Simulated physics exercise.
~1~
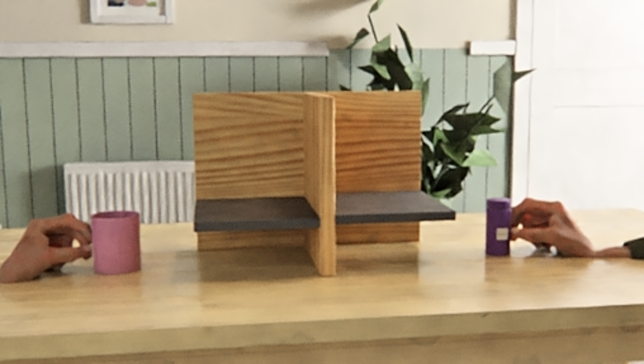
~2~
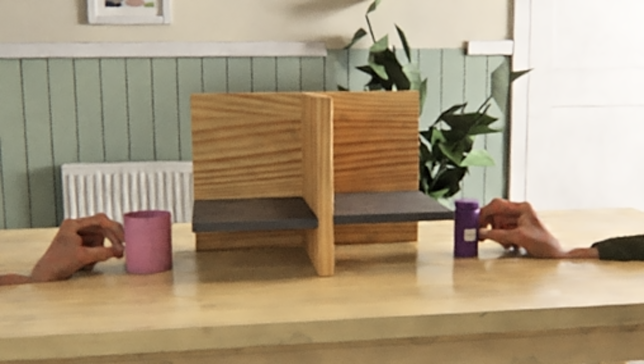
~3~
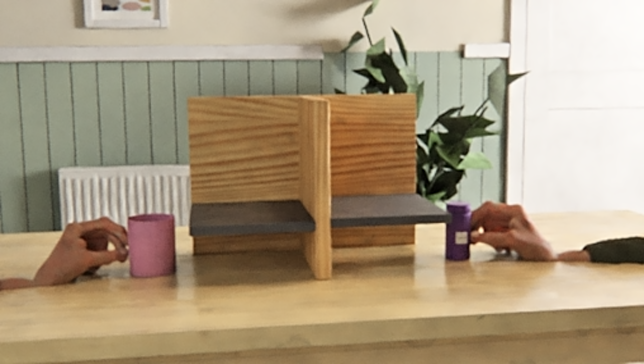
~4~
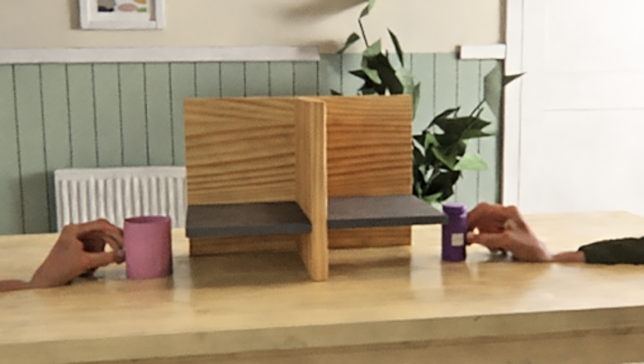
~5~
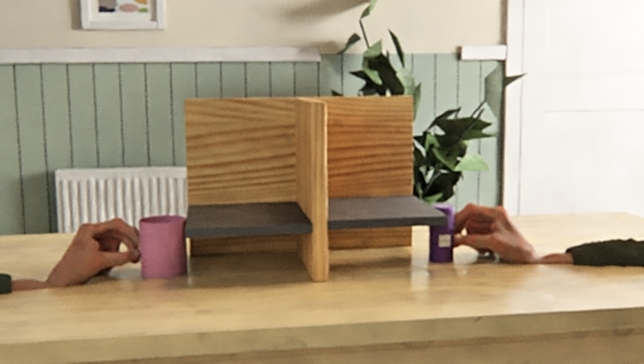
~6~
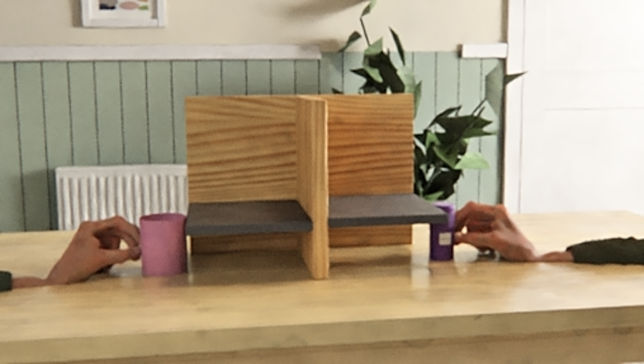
Two hands slide a pink beaker and a purple shaker inward against the rack's low shelves.
